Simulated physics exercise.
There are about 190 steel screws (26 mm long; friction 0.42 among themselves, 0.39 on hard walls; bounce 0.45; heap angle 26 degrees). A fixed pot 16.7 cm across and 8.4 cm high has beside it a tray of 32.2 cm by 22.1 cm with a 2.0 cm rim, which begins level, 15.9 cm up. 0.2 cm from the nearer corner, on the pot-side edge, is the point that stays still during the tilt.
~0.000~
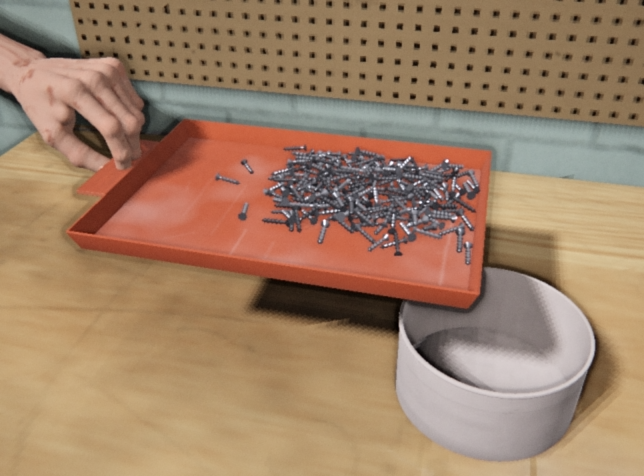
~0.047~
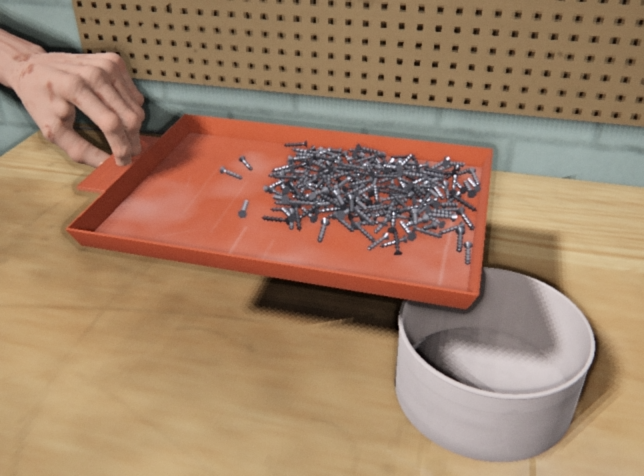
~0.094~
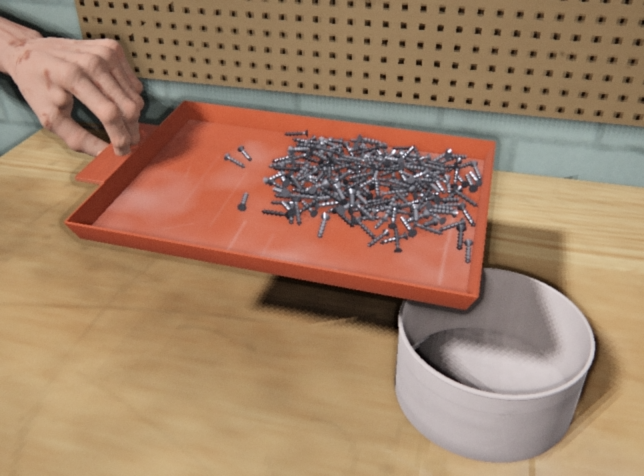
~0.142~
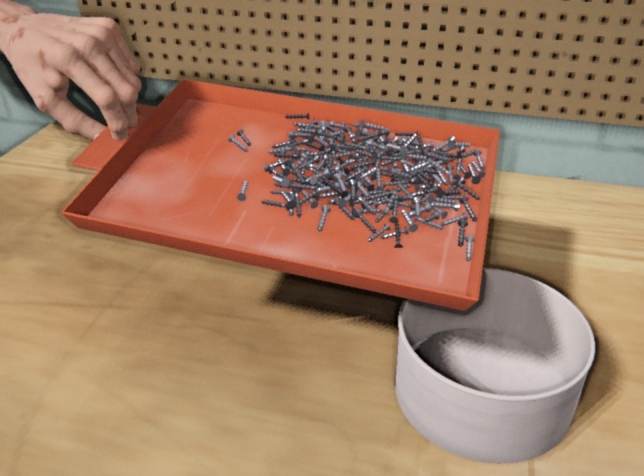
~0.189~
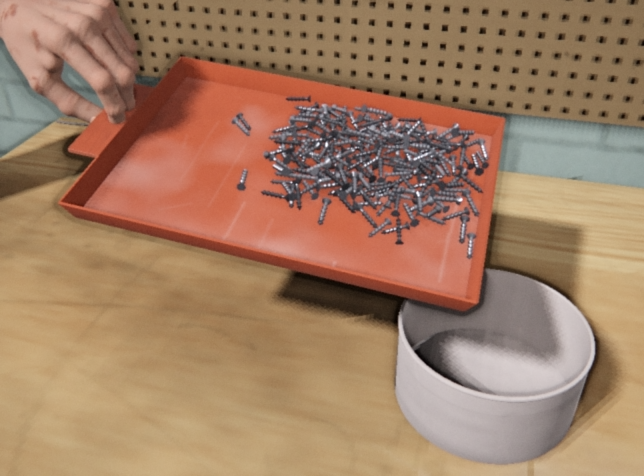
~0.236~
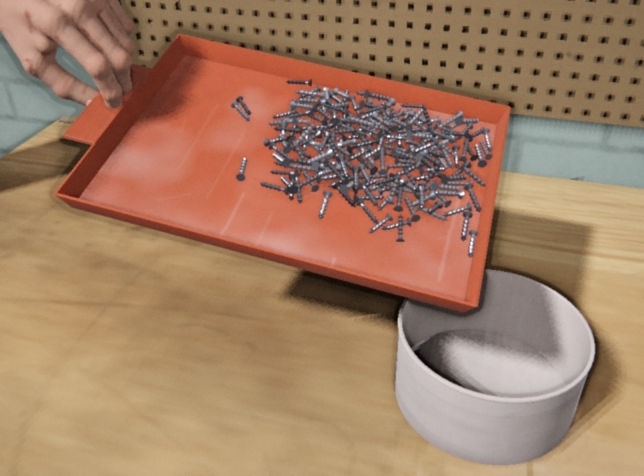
A hand raises the left end of a red tray of screws beside a white pot.
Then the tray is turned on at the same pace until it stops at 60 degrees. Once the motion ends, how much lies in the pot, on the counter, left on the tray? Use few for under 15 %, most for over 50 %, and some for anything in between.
Pot: Few, counter: Most, tray: Some.
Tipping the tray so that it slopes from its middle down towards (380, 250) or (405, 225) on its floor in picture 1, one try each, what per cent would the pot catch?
Approximately 30 percent, then 40 percent.
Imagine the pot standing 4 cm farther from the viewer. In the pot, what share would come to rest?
Near 0 per cent in that case.
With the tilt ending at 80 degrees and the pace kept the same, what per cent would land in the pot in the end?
Share in the pot: Around 0 %.
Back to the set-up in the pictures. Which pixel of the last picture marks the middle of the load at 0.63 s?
Estimated load position: Around (418, 226).
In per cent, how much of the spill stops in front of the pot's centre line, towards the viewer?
About 100 percent of the spill.
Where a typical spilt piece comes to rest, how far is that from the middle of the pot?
That comes to near 16 cm.
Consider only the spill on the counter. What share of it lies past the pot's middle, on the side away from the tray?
I reckon around 40 per cent.
After 0.47 s, tilt 38 degrees; the tray holds 100 %, the pot 0 %.
Then, at 0.63 s, tilt 53 degrees; the tray holds 100 %, the pot 0 %.
Then, at 0.91 s, tilt 60 degrees; the tray holds 40 %, the pot 0 %.
By 2.2 s all is still; pot 0 %, counter 70 %, tray 30 %.
